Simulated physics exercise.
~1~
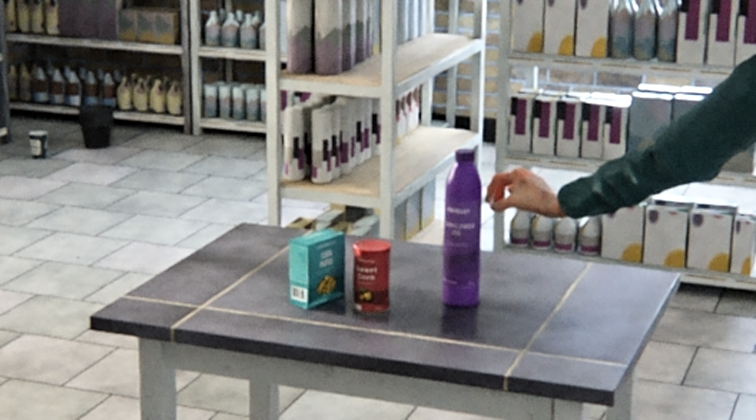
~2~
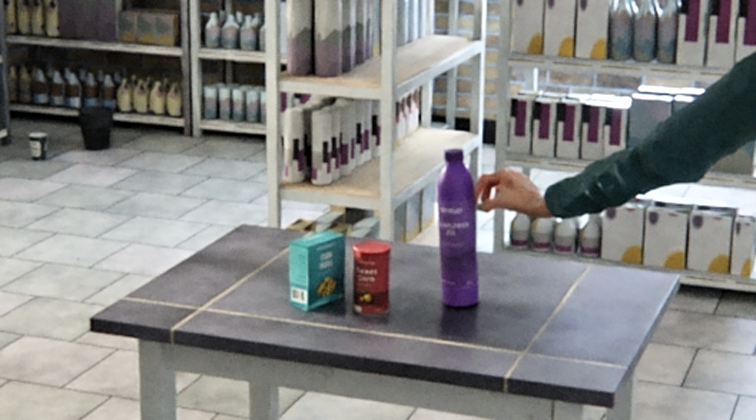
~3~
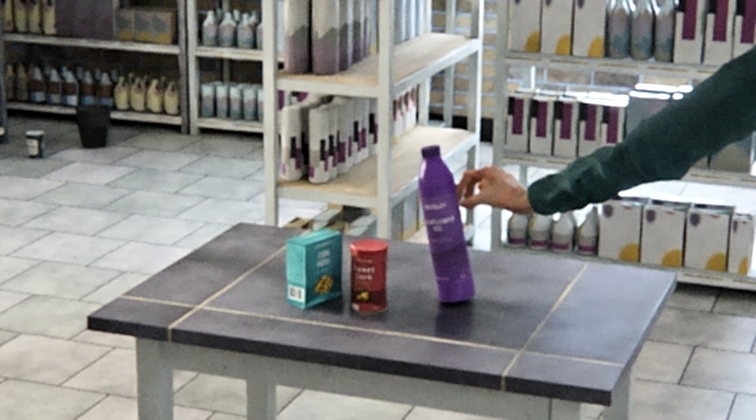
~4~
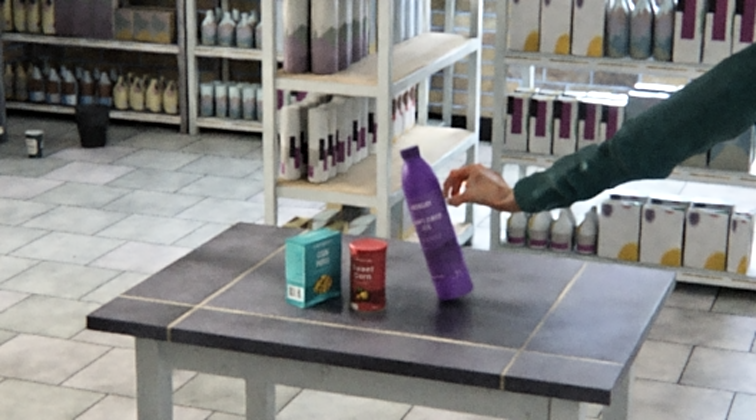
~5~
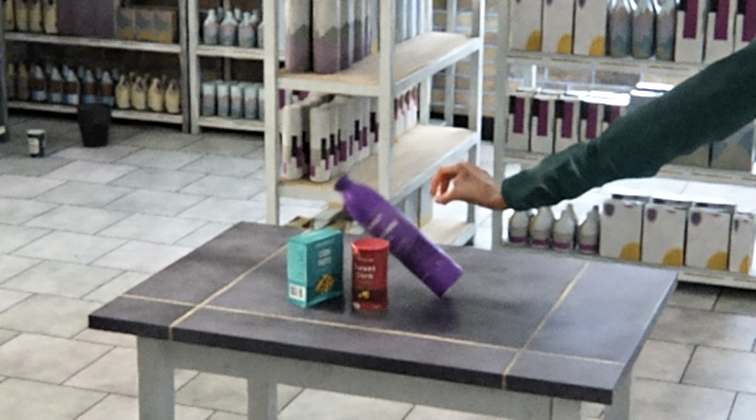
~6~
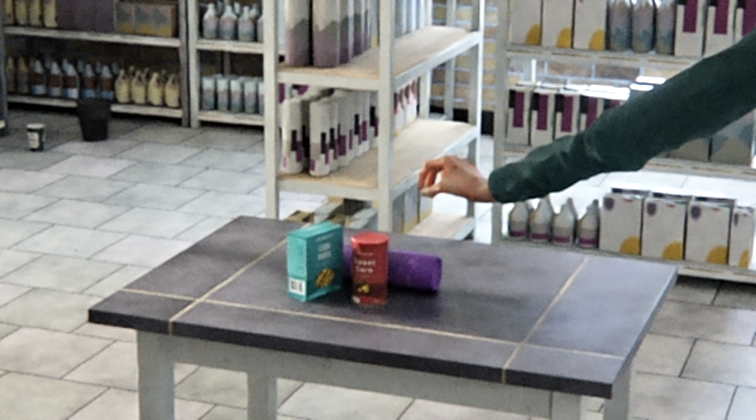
In the video, a hand in a green sleeve reaches from the right and pushes the upper part of a standing purple bottle leftward on a table, until it tips over and ends lying on its side behind a red tin, beside a turquoise packet.
